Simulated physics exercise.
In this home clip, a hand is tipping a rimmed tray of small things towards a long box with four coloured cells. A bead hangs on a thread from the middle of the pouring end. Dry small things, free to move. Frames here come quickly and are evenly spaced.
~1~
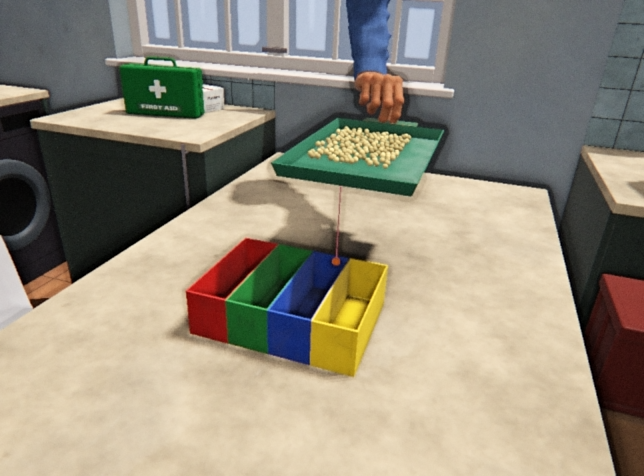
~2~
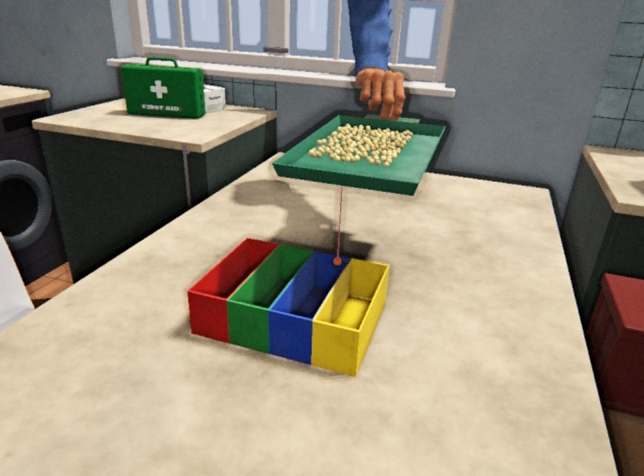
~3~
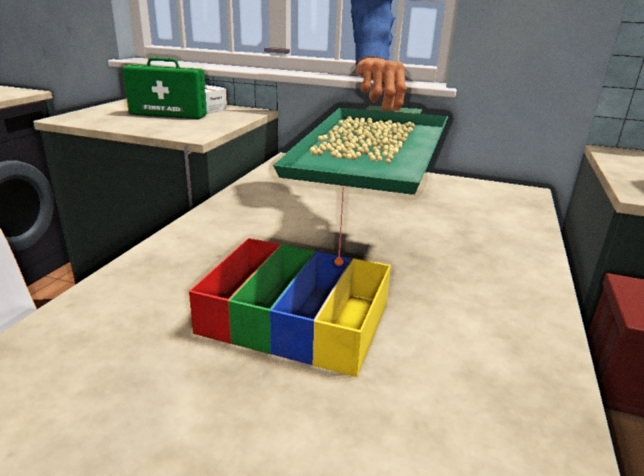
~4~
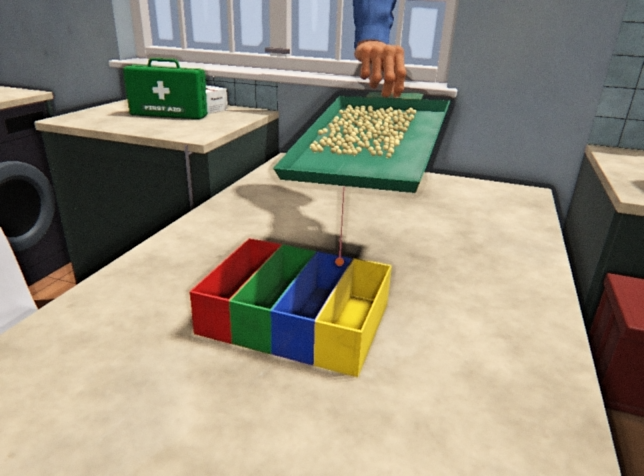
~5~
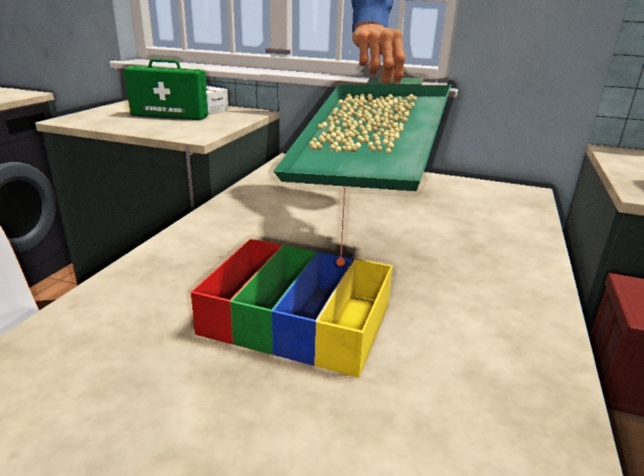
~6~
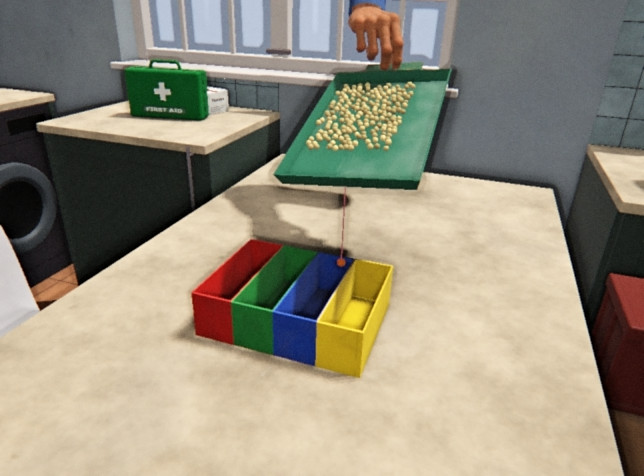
Green tray of pale beans tilting steeper above a box with red, green, blue and yellow cells as a hand lifts its far end.
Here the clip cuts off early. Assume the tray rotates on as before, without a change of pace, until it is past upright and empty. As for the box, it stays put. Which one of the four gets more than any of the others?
Most: Green.
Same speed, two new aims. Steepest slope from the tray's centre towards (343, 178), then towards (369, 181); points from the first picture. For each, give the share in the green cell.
I'd put it at some 40 % and then some 0 %.
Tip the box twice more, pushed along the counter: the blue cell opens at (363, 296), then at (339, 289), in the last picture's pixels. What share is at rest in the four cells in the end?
Some 70 percent, followed by some 100 percent.
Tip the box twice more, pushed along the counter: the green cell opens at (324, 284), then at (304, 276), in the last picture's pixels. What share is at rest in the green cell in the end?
Around 10 and then 30 per cent.
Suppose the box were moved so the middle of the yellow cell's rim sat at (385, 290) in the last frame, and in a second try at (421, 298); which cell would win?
The first placing favours the red cell, while the second favours the red one.
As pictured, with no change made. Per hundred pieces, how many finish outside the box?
That comes to some 0 per cent.
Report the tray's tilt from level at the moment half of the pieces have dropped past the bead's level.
At about 75°.
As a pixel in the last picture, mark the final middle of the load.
Somewhere around (270, 318) in the last picture.
Soon after the last picture, tray tipped steeply; about half on the tray; about a quarter in the green cell; a small part in the red cell; a stray few in the blue cell; about a quarter falling or outside the box.
A little later, tray tipped past a quarter turn; a stray few on the tray; about two thirds in the green cell; a small part in the red cell; a small part in the blue cell; a stray few in the yellow cell; a small part falling or outside the box.
Later still, tray tipped past a quarter turn; most in the green cell; a small part in the red cell; a small part in the blue cell; a stray few in the yellow cell; a stray few falling or outside the box.
At rest, tray tipped past a quarter turn; most in the green cell; a small part in the red cell; a small part in the blue cell; a stray few in the yellow cell; a stray few outside the box.
